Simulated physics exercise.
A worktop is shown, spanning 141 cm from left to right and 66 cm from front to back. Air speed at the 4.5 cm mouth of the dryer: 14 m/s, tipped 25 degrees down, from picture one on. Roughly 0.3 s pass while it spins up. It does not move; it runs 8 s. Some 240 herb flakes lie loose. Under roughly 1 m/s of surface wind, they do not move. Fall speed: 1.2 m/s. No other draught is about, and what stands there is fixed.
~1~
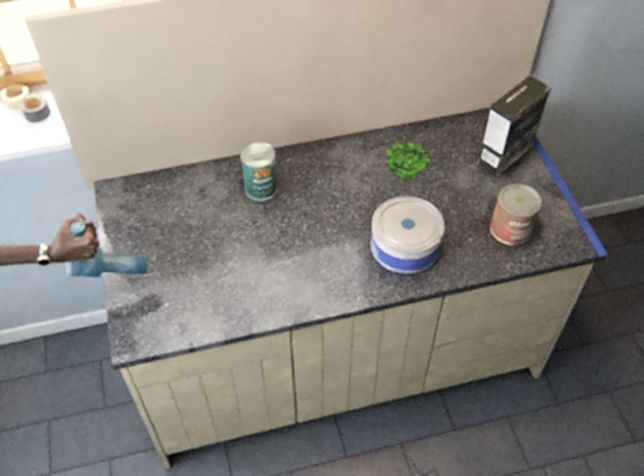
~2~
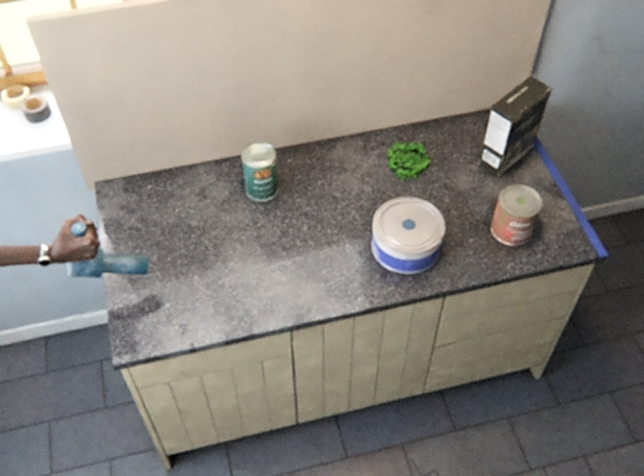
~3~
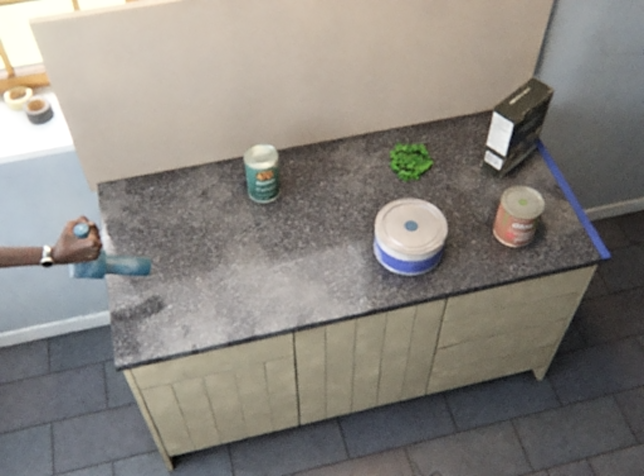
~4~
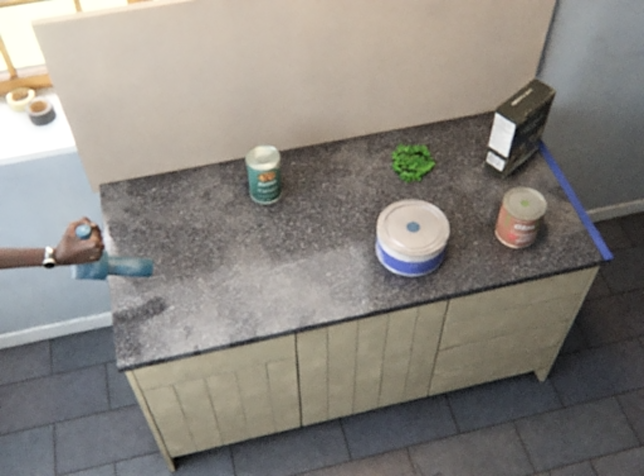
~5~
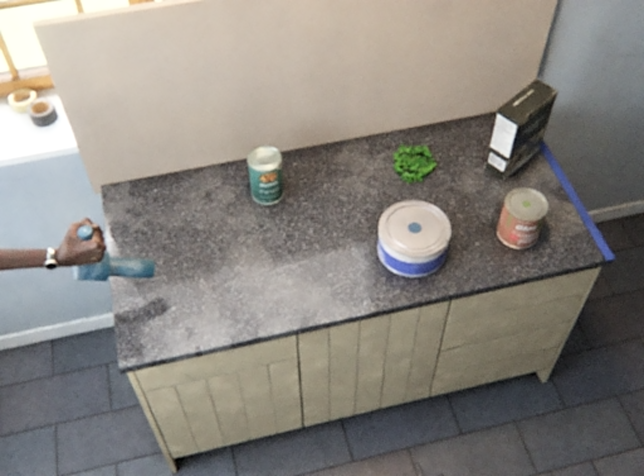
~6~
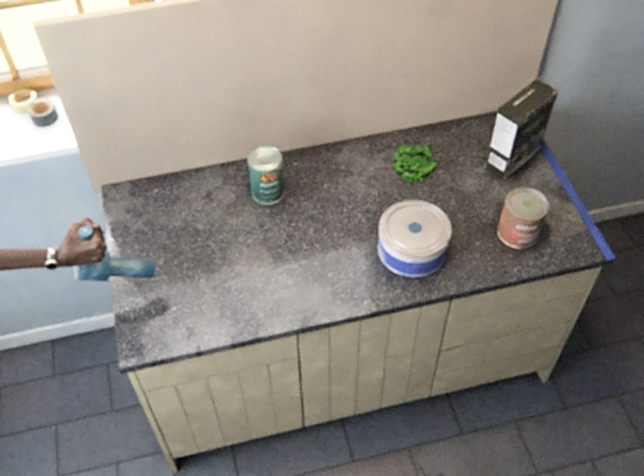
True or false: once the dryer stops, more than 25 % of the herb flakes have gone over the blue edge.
True.
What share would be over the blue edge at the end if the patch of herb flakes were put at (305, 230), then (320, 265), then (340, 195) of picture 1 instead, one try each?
Roughly 100 %, then 30 %, then 100 %.
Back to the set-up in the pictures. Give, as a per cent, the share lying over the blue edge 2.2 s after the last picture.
The share is about 100 percent.
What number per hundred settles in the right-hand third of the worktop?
Something close to 2 % ends up there.
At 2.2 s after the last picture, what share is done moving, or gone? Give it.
Roughly 100 % of them.
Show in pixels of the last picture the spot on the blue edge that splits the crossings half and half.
The middle crossing sits close to (534, 125) in the last picture.
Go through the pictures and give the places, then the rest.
In the first picture, the middle of the herb flakes is near (408, 161), none has stirred yet and the mouth of the dryer is at (145, 265).
In the second picture, the middle of the herb flakes is near (409, 161), none has stirred yet and the blue edge is centred on (559, 173).
In the third picture, the middle of the herb flakes is near (411, 162), none has stirred yet, the top of a carton is at (525, 98) and the top of a large tin is at (411, 226).
In the fourth picture, the middle of the herb flakes is near (413, 163) and none has stirred yet.
In the fifth picture, the middle of the herb flakes is near (415, 164) and none has stirred yet.
In the sixth picture, the middle of the herb flakes is near (415, 164) and none has stirred yet.
Then, 1.2 s after the last picture the count stands so, 95 % are over the blue edge.
Then, 2.2 s after the last picture the count stands so, 98 % are over the blue edge.
Then, 4.1 s after the last picture the count stands so, 98 % are over the blue edge.
Then, 7.7 s after the last picture, at the end, 98 % are over the blue edge.
